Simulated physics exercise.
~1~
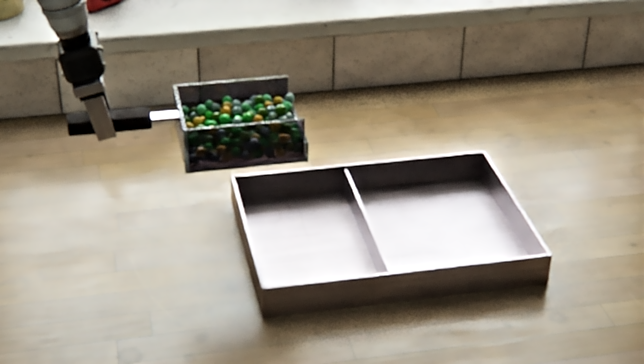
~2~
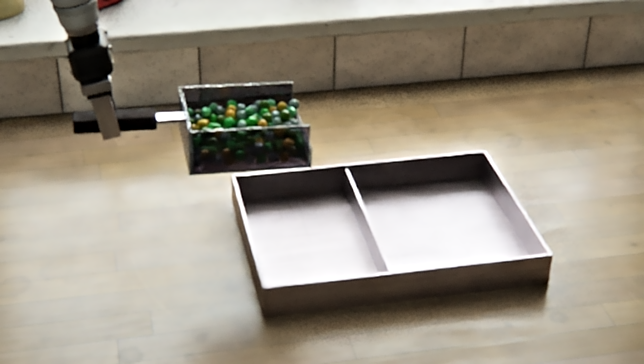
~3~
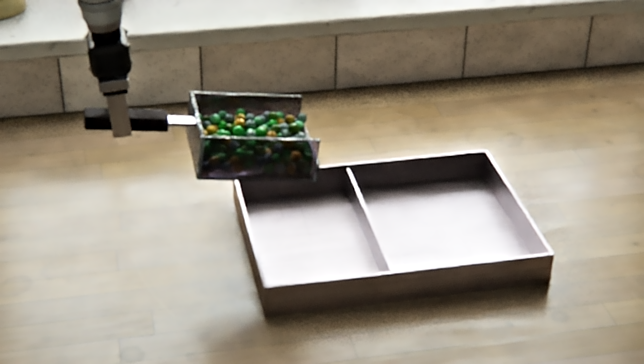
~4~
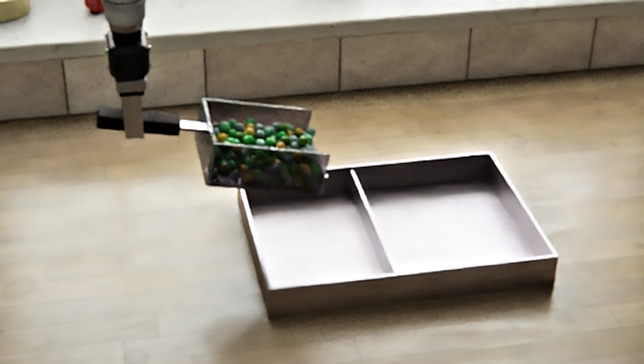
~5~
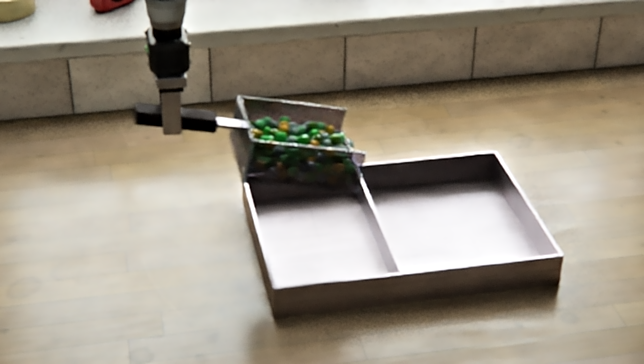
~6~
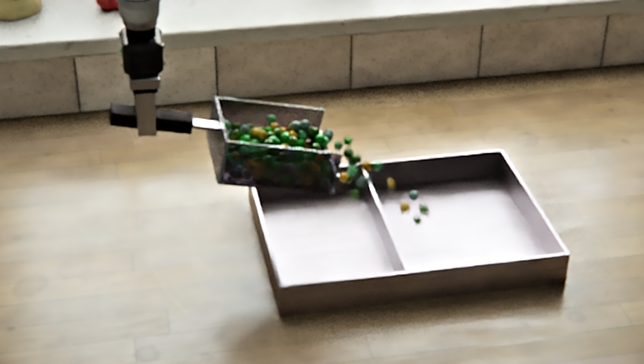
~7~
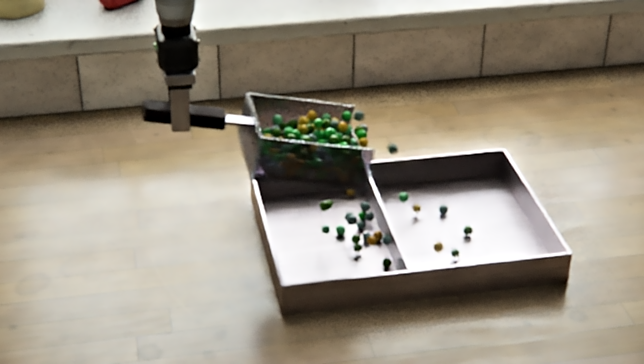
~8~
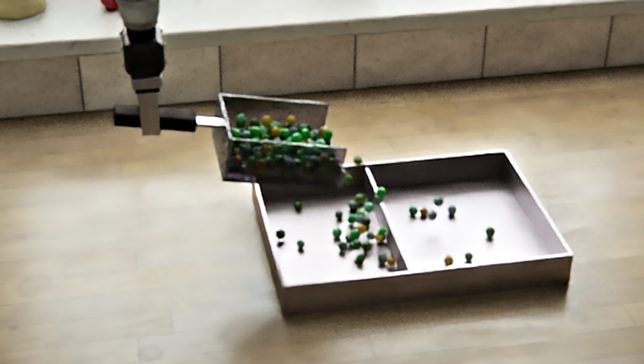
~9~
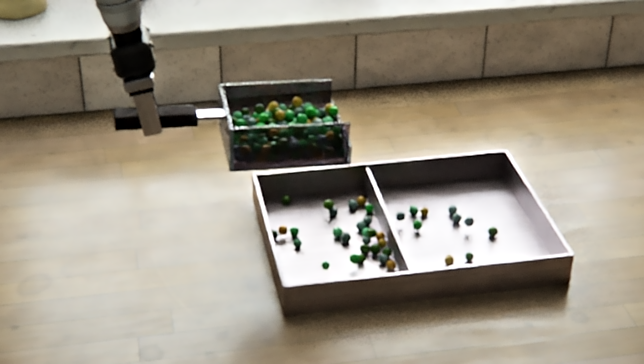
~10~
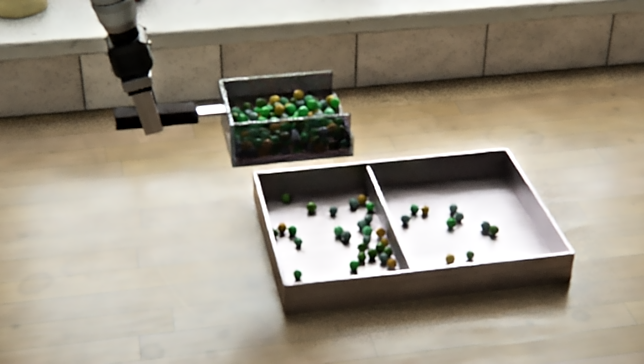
On a wooden table top, a robot gripper carried a box of green and orange sweets rightward over a divided tray, tipped it and jerked it back and forth, spilling some into both parts, then levelled it with most sweets still inside.
